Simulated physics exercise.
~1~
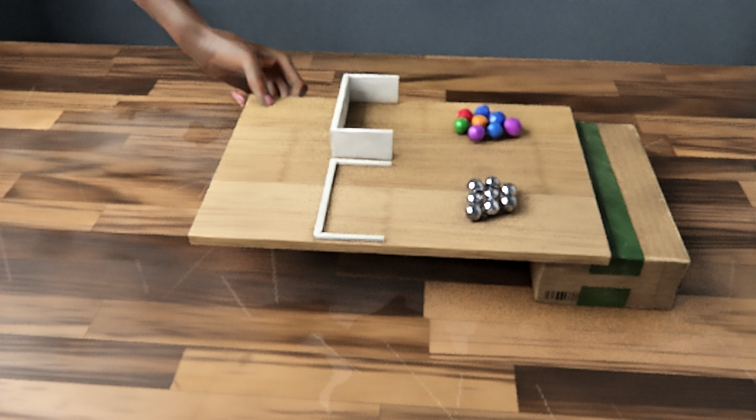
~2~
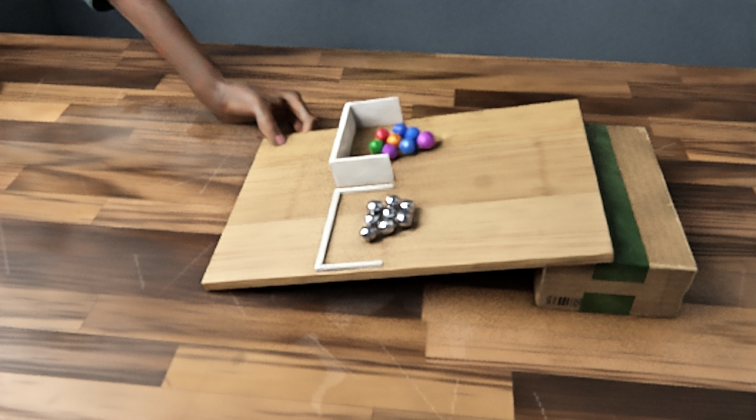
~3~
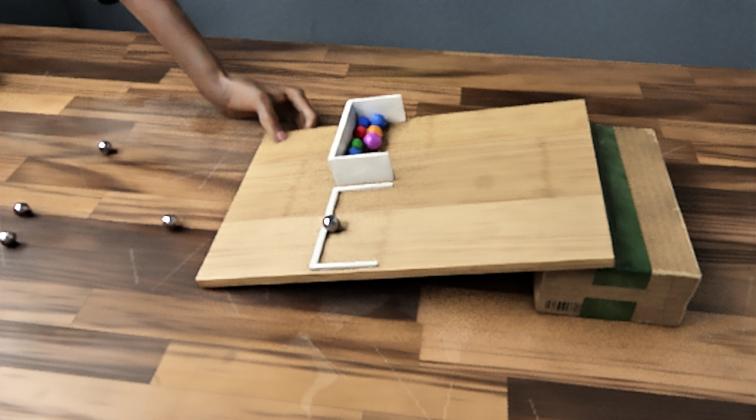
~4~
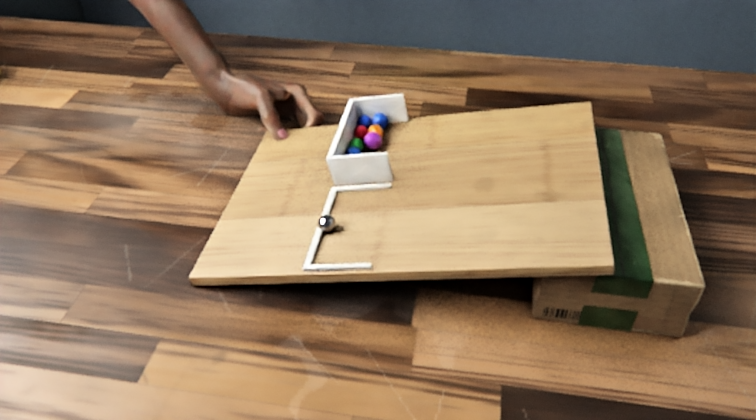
The footage shows a hand lowering the left end of a wooden board propped on a box, sending two clusters of balls sliding left; the colourful ones gather behind a tall white barrier, while most silver ones pass a low strip and scatter off the board, leaving one at the strip.
